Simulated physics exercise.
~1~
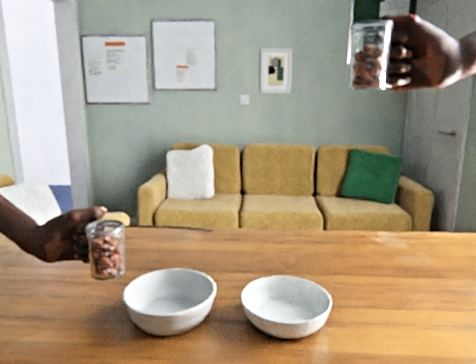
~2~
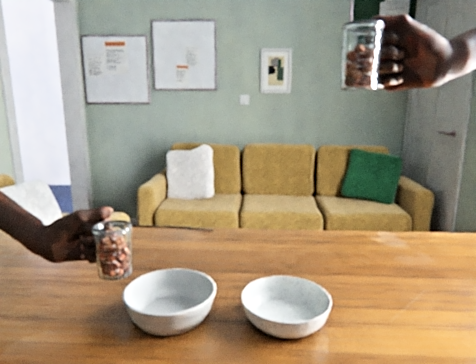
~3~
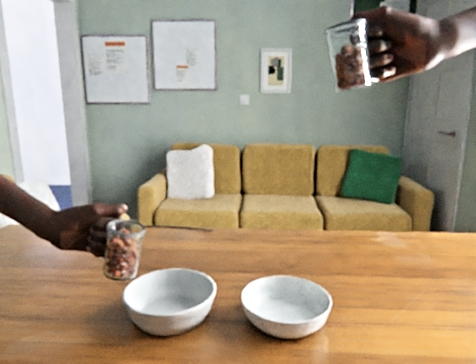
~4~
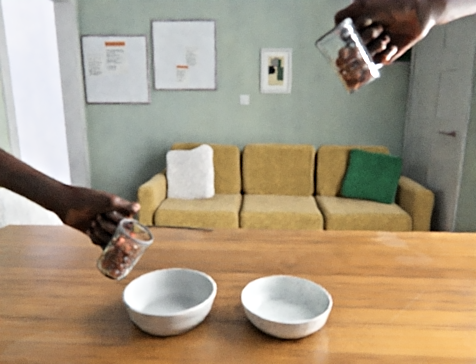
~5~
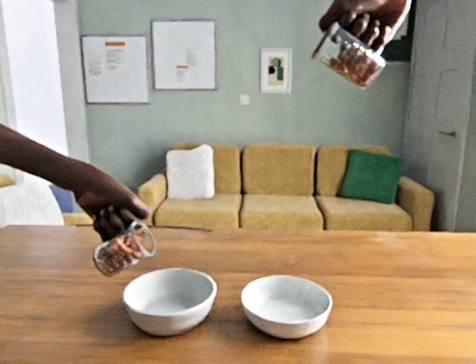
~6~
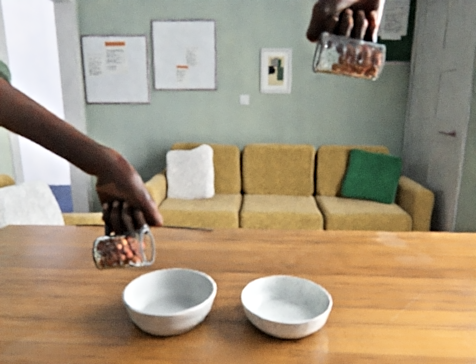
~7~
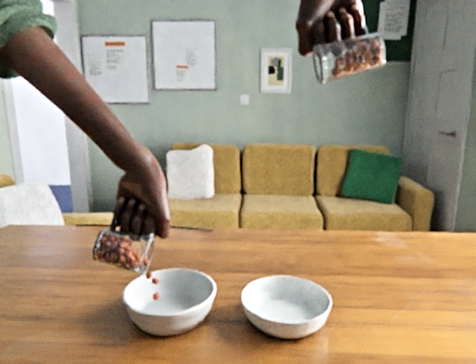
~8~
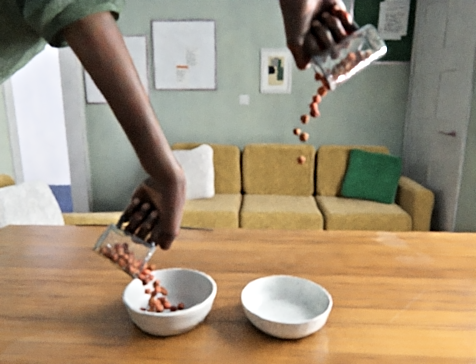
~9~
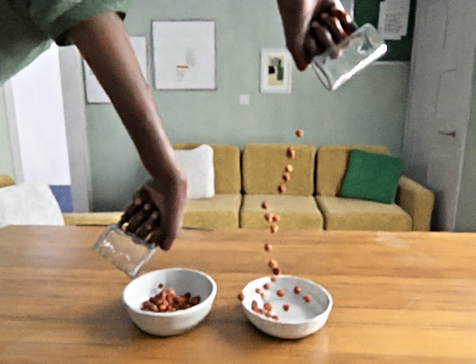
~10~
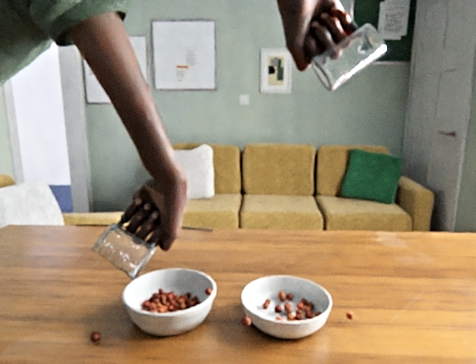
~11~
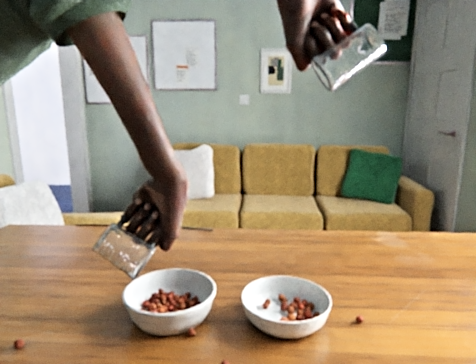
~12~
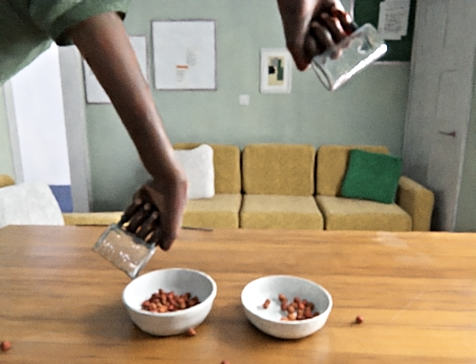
Two hands tipping glass cups of reddish-brown nuts into white bowls, the higher right pour scattering several pieces onto the wooden table.
